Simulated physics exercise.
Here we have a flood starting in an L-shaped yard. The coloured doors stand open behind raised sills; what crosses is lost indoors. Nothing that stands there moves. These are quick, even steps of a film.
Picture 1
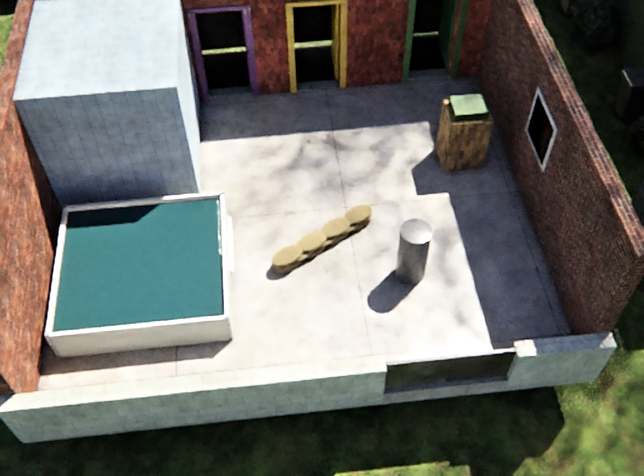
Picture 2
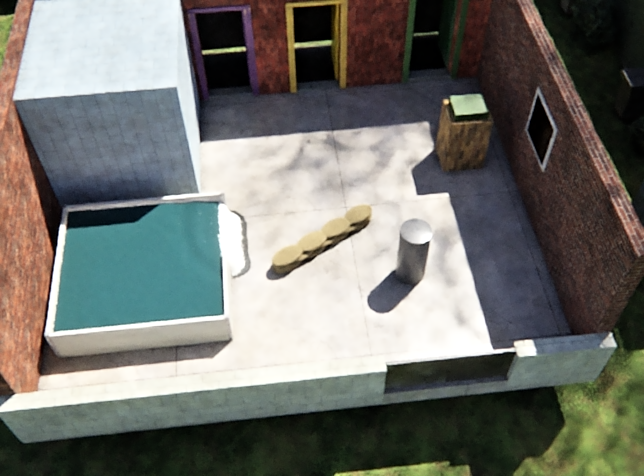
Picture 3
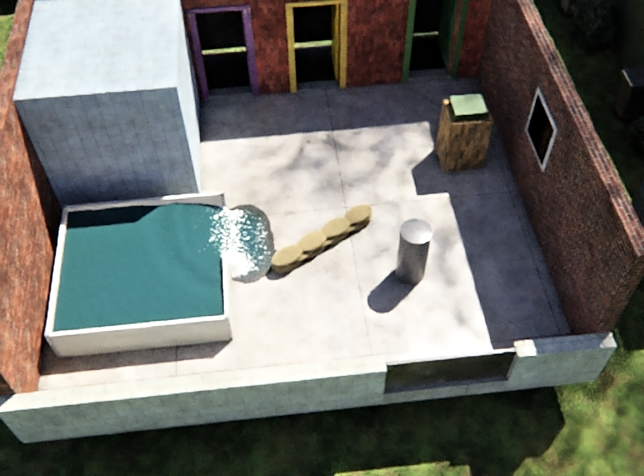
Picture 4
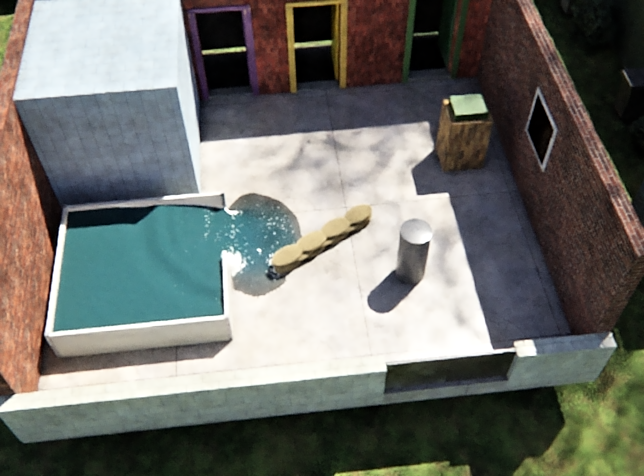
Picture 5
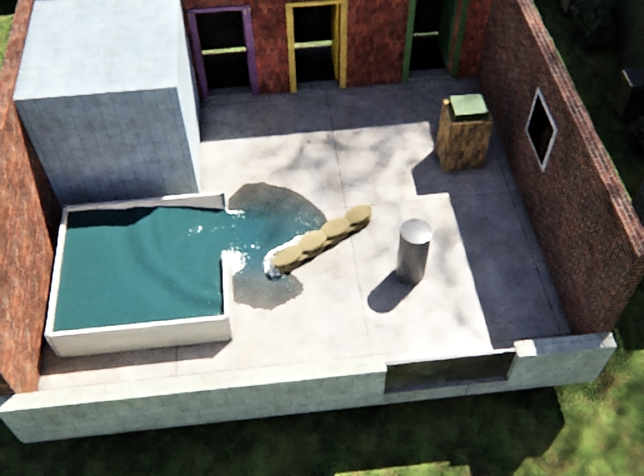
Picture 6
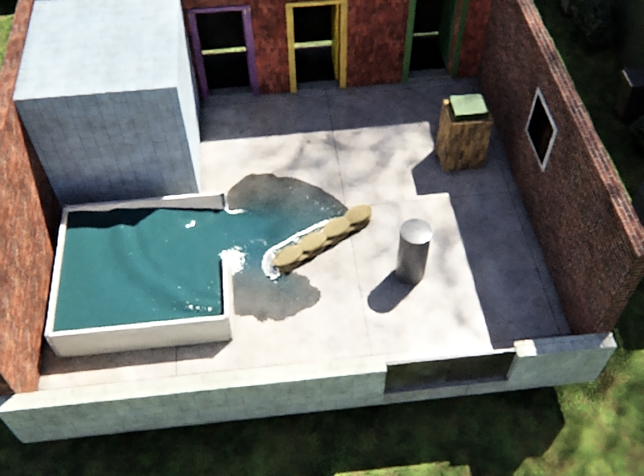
The footage shows a walled yard with coloured doorways, where water pours through a gap in the right side of a tank, spreads across the pale paving, meets a slanted row of tan rounded objects and runs along it.
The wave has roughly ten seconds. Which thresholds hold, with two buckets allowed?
The yellow door takes more than that; the green door takes more than that; the purple door stays under that.
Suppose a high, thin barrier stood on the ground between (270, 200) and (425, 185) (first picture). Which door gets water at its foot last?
The one in green.
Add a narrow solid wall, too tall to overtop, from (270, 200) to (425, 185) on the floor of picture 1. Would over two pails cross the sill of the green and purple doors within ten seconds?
Then: Green takes less; purple passes that mark.
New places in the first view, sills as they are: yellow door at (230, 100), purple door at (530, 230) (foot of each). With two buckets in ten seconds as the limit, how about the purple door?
Purple door takes less.
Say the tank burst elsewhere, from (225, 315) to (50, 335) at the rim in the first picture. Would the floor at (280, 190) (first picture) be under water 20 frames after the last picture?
There: Clear.
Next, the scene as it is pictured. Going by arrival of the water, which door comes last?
It is the purple-painted one.
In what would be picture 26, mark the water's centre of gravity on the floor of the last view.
Close to (242, 234).
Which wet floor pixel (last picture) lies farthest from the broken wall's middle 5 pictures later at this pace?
At about (428, 177).
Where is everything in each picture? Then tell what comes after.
Still water in the tank at (142, 262), in the first picture.
Water pours out at (224, 237) and has run to (235, 216), in the second picture.
The front is at (269, 267), out from the gap at (225, 239), in the third picture.
The front is at (299, 247), out from the gap at (225, 240), in the fourth picture.
The front is at (324, 223), out from the gap at (225, 240), in the fifth picture.
The front is at (350, 218), out from the gap at (225, 239), in the sixth picture.
A moment on, water covers 20 % of the floor; the yellow door not reached, the green door not reached, the purple door not reached.
Next, water covers 35 % of the floor; the yellow door not reached, the green door not reached, the purple door not reached.
Then, water covers 50 % of the floor; the yellow door under two buckets in, the green door over two buckets in, the purple door not reached.
Later, water covers 70 % of the floor; the yellow door far over two buckets in, the green door far over two buckets in, the purple door wet at the sill, nothing in.
In the end, water covers 90 % of the floor; the yellow door far over two buckets in, the green door far over two buckets in, the purple door under two buckets in.
